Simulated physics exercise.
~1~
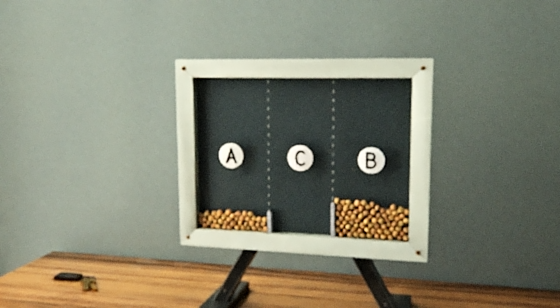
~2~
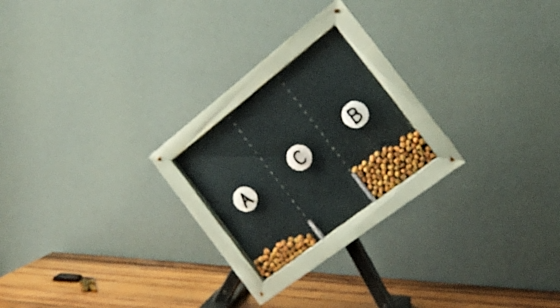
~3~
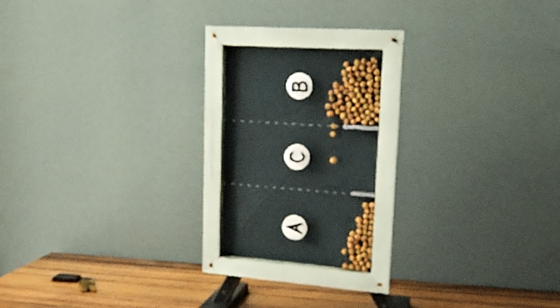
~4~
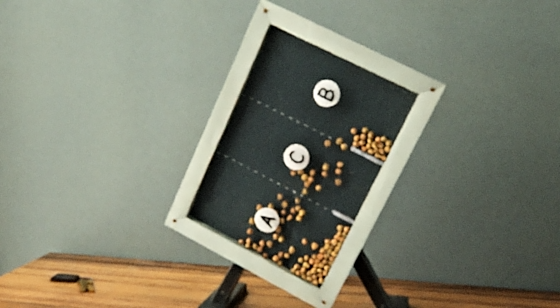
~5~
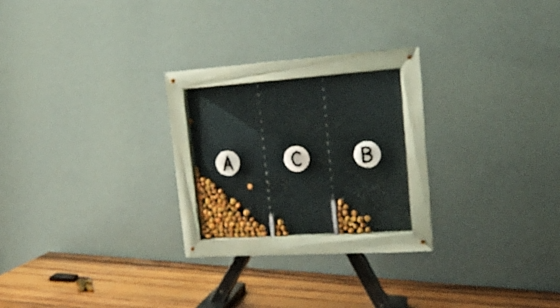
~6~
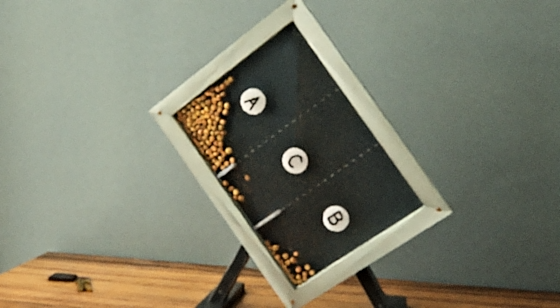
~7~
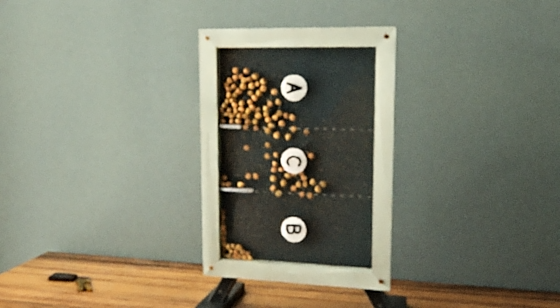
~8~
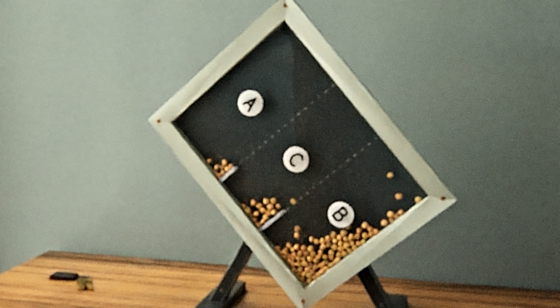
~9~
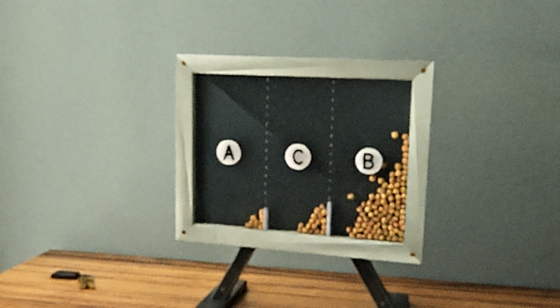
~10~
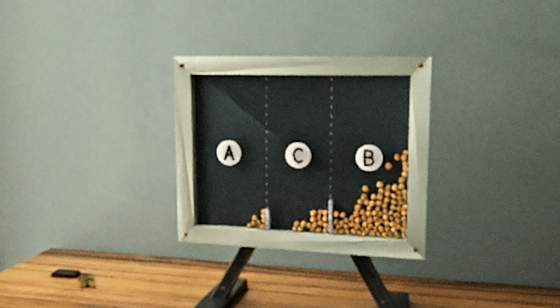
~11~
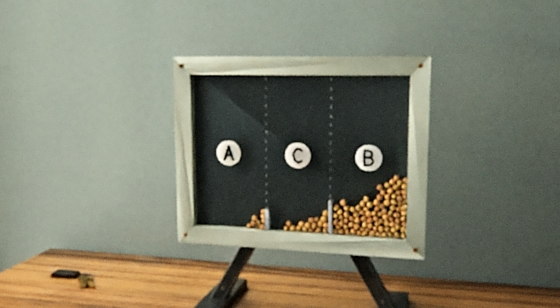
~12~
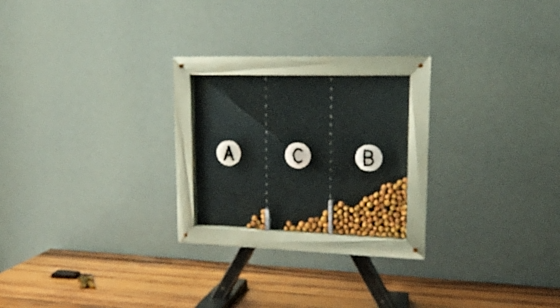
A pale-framed box with a dark back, its strips lettered A, C and B from left to right, stands on black legs on a wooden table before a grey-green wall, seen from the front by a slightly swaying camera. Golden-brown beads lie in A and B, with more in B. The box turns anticlockwise onto its side, and a few beads slip out of B. It swings back clockwise through level, beads piling into A, then onto its other side, where they spill down through C towards B. Finally it returns to level, and the beads settle mostly in B, with small heaps in C and A.
